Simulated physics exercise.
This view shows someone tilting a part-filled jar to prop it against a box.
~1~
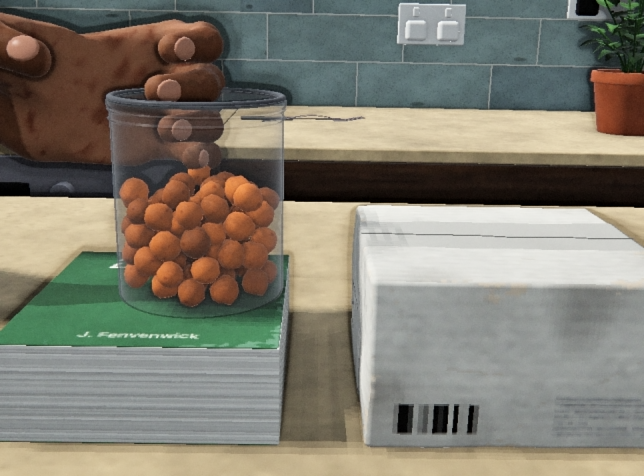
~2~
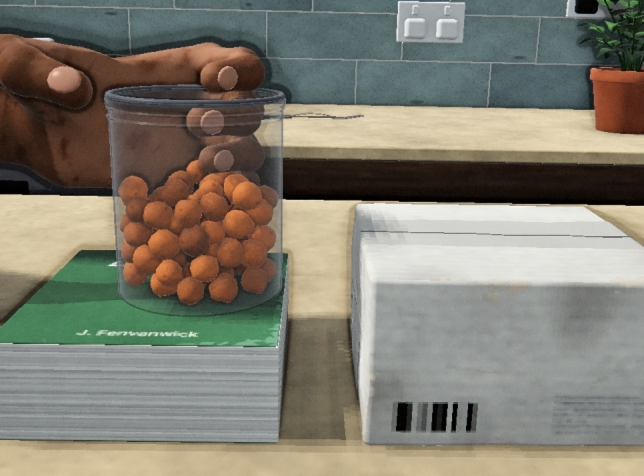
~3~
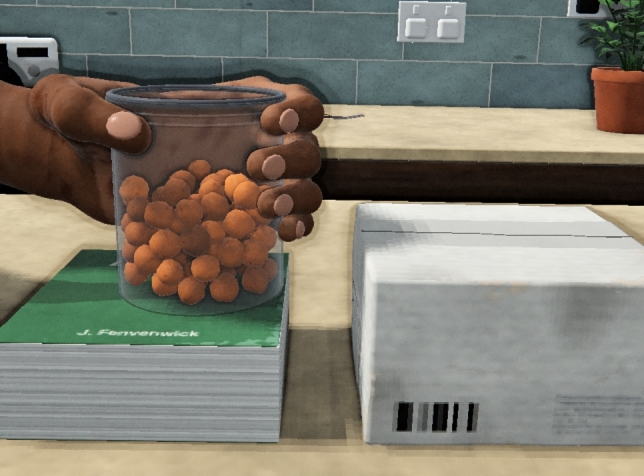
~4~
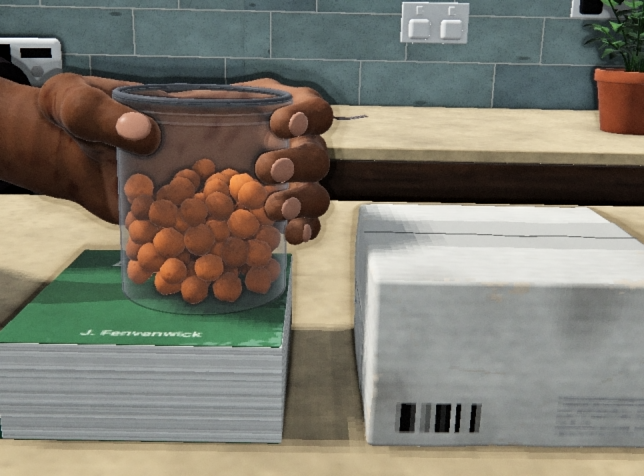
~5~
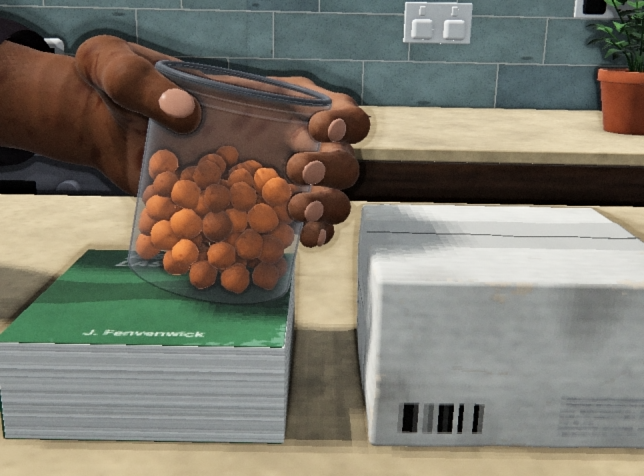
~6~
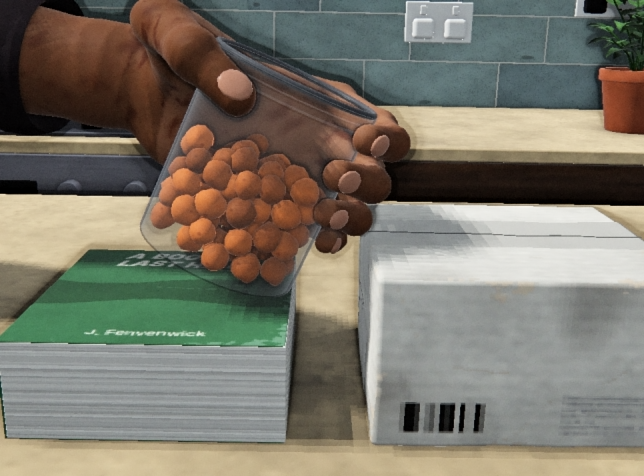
A brown-skinned hand reaches in behind a clear jar part-filled with round orange pieces, closes around it, then lifts it slightly and tilts it rightward. The jar starts on a thick green-covered book at left, beside a pale grey box with a barcode at right. This is a kitchen counter seen from the front and slightly above, with blue-grey tiles and a potted plant behind, the view shifting barely.
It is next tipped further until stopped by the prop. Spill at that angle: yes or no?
No.
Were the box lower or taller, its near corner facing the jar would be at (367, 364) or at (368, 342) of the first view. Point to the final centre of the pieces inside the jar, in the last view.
The middle comes to rest at (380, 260) the first time and at (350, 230) the second time.
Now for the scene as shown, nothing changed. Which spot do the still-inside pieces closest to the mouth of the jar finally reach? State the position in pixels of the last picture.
They come to rest at roughly (351, 180).
Then, 0.28 s after the last picture, the jar leans 42°; everything is still inside.
Then, 0.53 s after the last picture, the jar rests on the box at 49°; everything is still inside.
At rest, the jar rests on the box at 49°; everything is still inside.
